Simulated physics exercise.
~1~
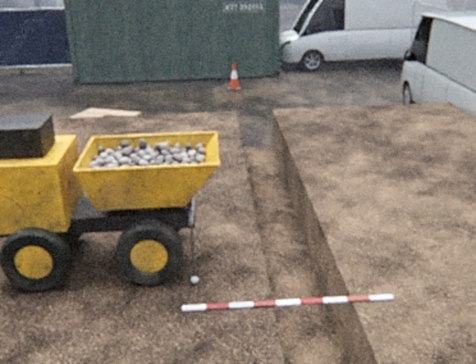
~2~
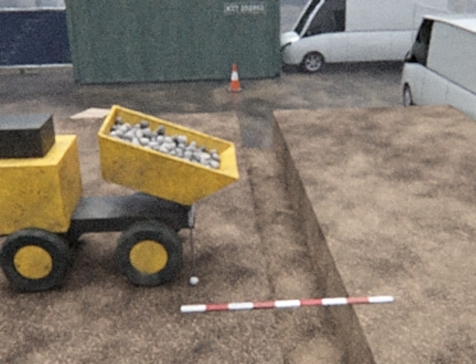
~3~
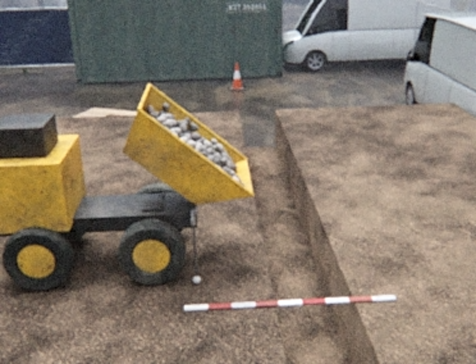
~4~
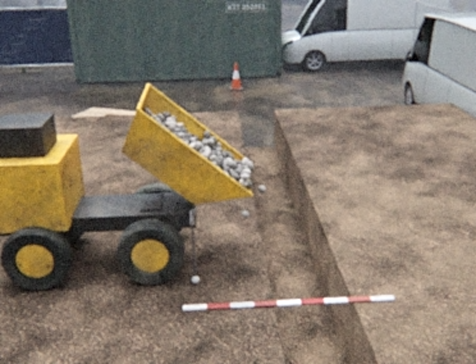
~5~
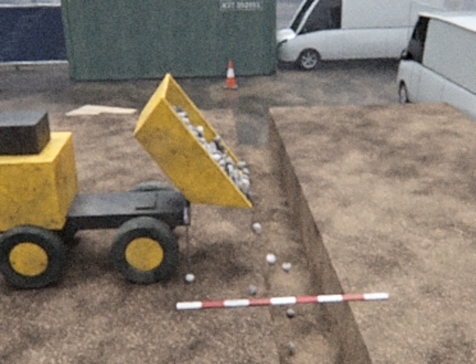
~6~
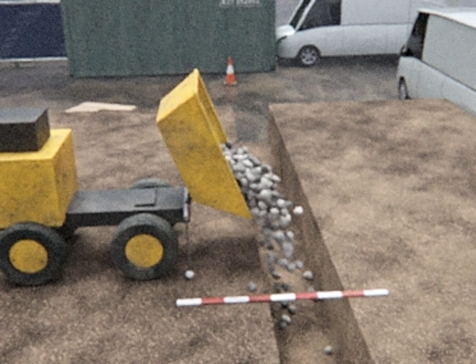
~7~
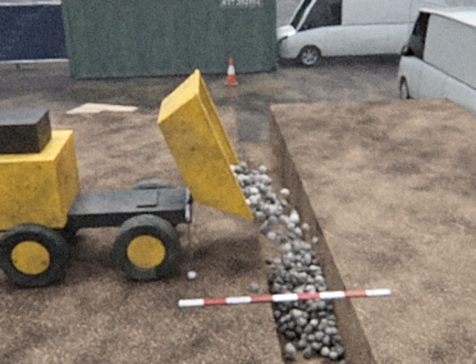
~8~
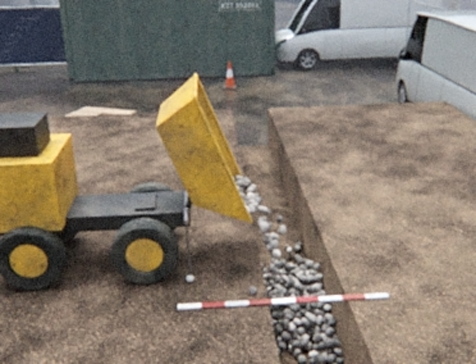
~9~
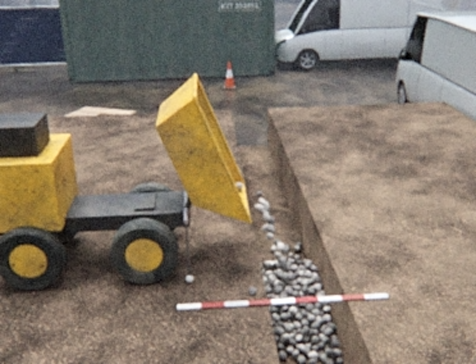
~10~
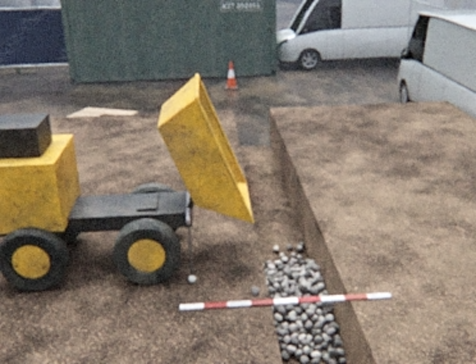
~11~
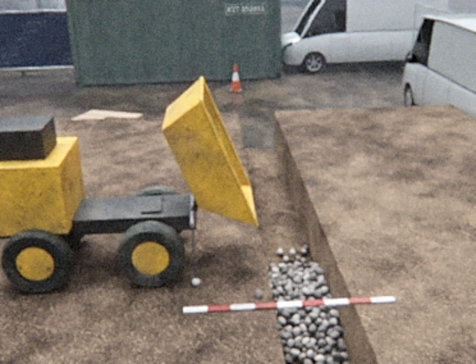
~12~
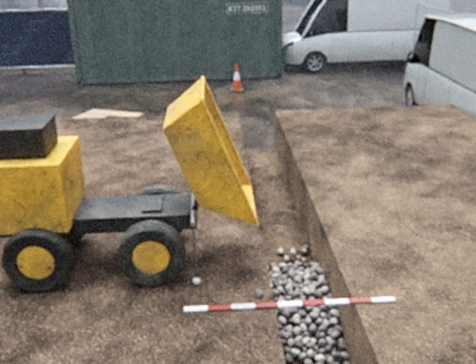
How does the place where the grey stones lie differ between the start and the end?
At the start the stones are heaped in the dumper's yellow skip. By the end they lie in the trench to the right, around the red and white staff, and the skip is empty.
